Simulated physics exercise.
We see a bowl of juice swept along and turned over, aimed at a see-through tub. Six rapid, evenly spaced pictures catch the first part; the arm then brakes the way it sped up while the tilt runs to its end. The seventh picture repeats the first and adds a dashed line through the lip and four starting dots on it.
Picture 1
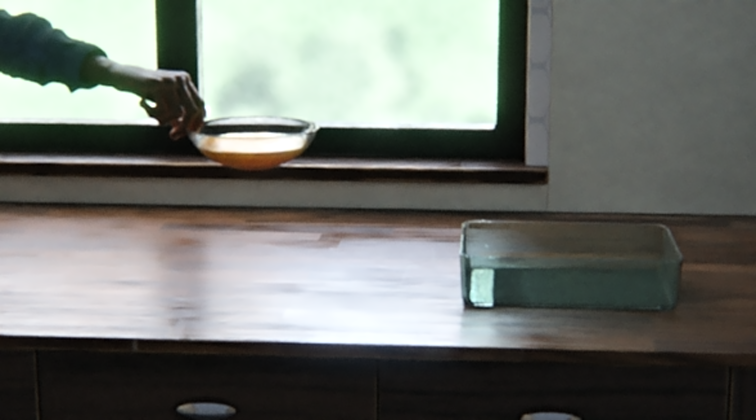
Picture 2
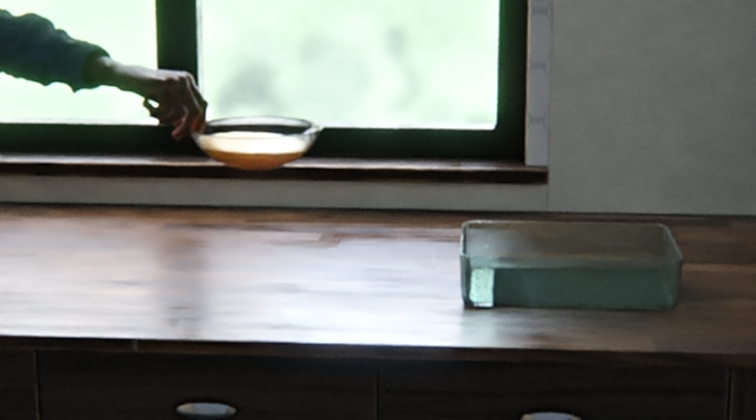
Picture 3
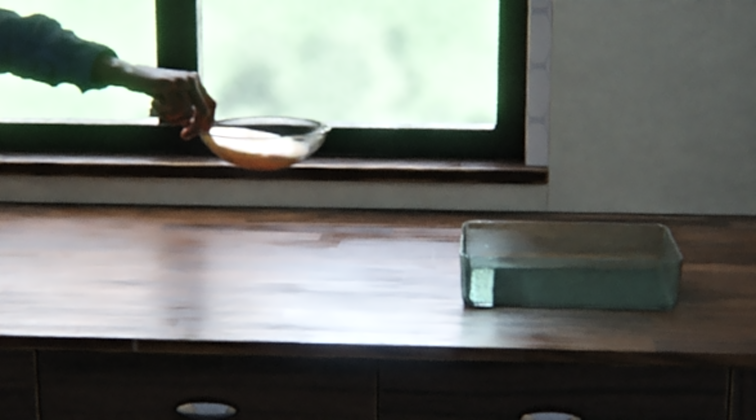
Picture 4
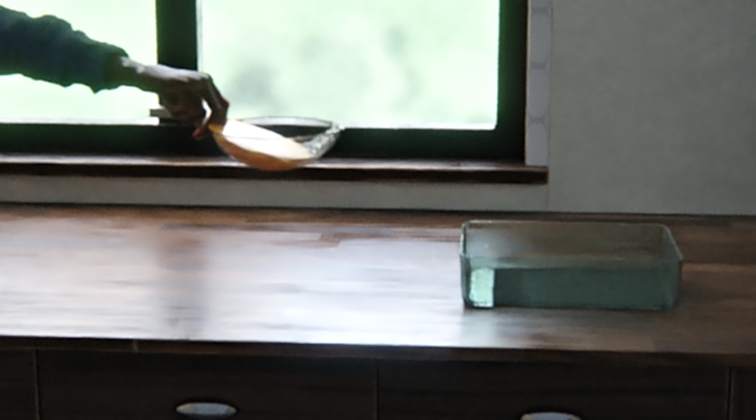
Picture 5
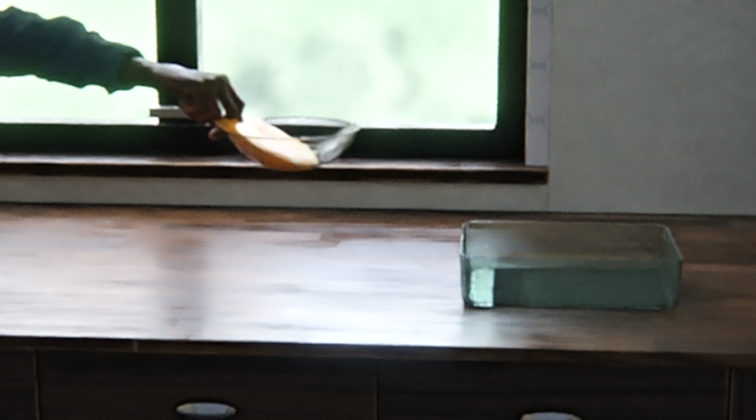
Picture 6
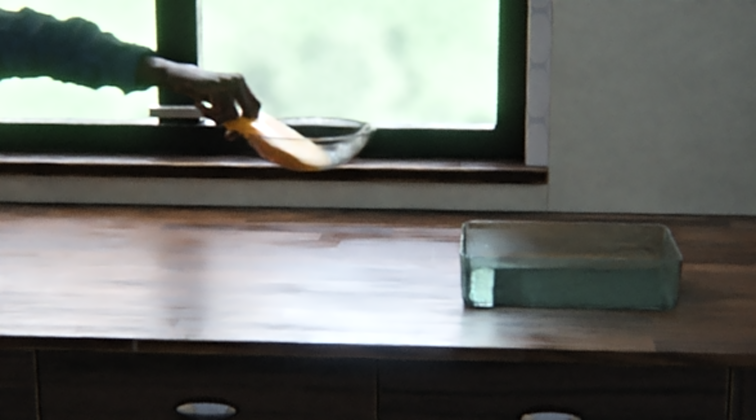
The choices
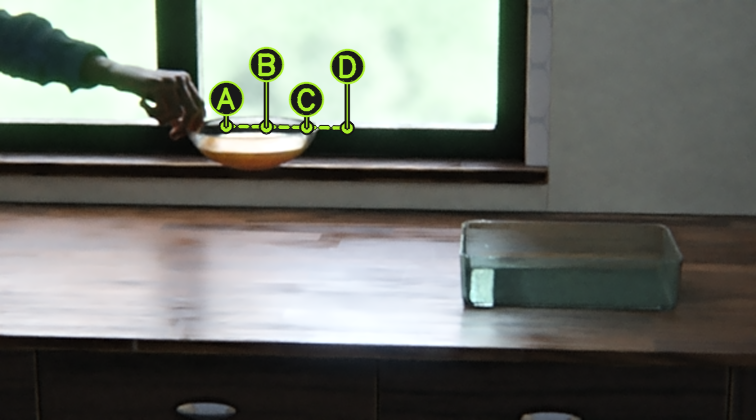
A hand held a clear glass bowl of orange juice by a window and moved it slightly to the right, the juice sloshing up toward the hand's side, while a see-through tub sat still on the wooden counter.
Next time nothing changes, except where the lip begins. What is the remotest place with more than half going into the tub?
Choose D.
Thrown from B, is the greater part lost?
Yes.
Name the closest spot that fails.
Spot C.
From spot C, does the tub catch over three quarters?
No.
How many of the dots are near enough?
One of the four.
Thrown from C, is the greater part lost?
Yes, it does.
In lime, A at (226, 126); B at (266, 126); C at (306, 127); D at (347, 128).
Choosing A, about 0 % lands in the tub, 100 % falls short.
Choosing B, about 10 % lands in the tub, 88 % falls short.
Choosing C, about 36 % lands in the tub, 59 % falls short and 5 % goes beside or beyond.
Choosing D, about 67 % lands in the tub, 27 % falls short and 6 % goes beside or beyond.
